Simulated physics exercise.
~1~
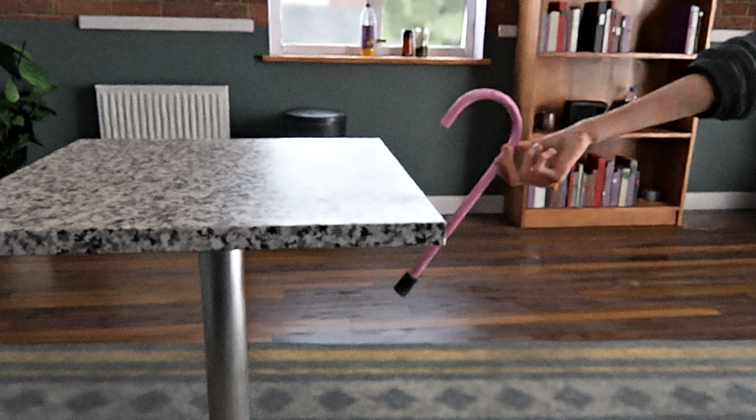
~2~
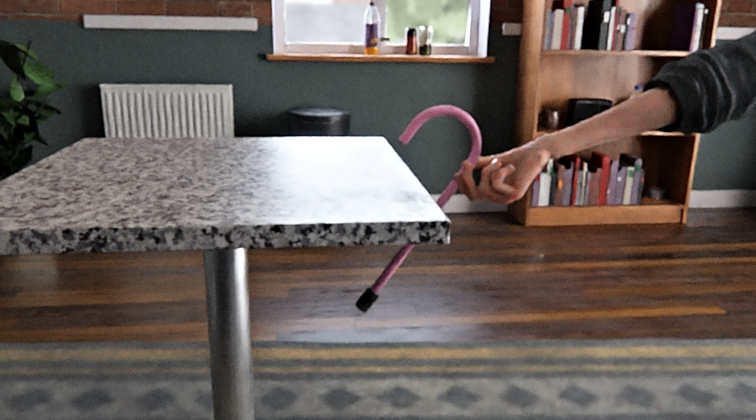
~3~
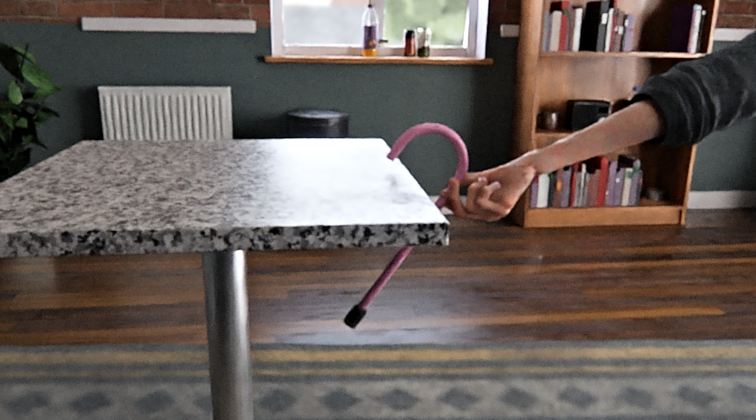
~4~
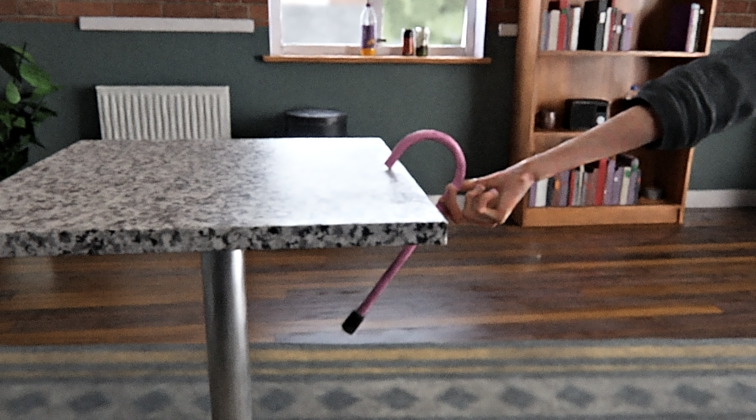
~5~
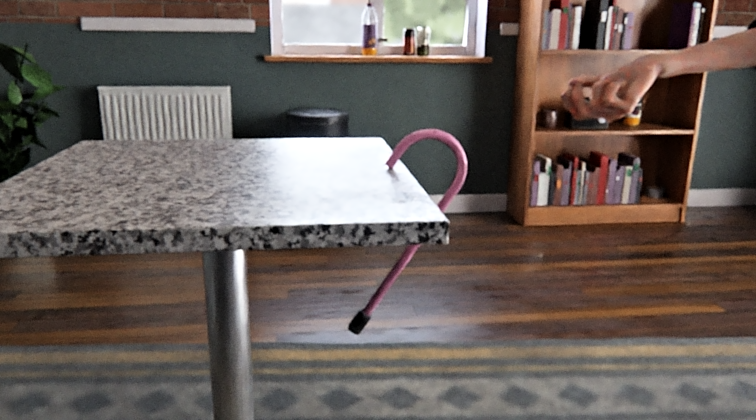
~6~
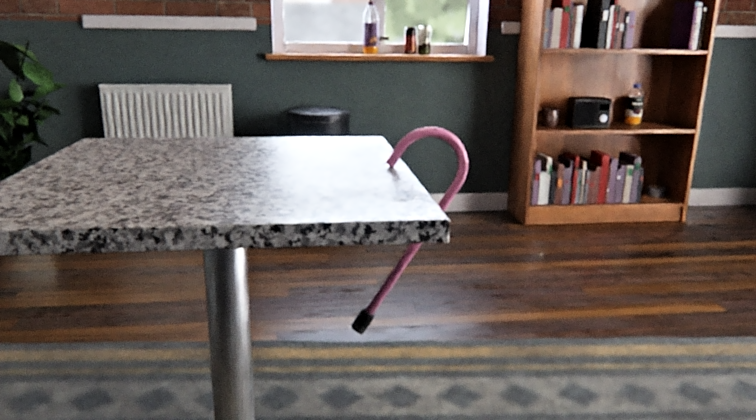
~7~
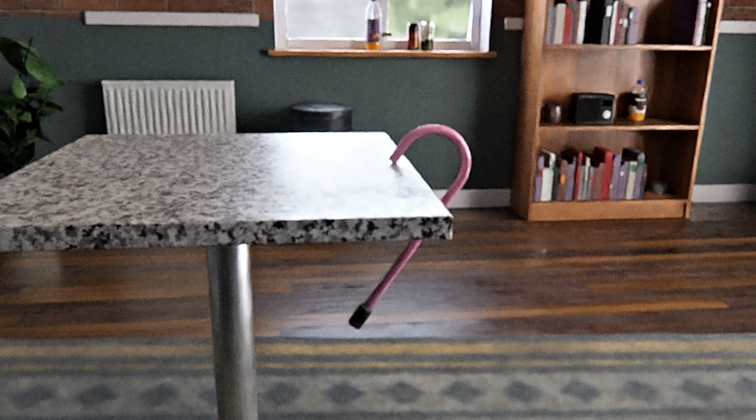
In a room with dark green walls and a wooden floor, a slightly swaying camera looks across a speckled grey stone table top on a metal leg, with a radiator, a window and a wooden bookcase behind. A hand reaching in from the right holds a pink cane with a black tip beside the table's right edge. The hand moves the cane left and down until its curved handle hooks over the edge. The fingers then let go, and the hand draws back to the right and leaves the view. The cane stays hanging from the table, its shaft slanting below the top.
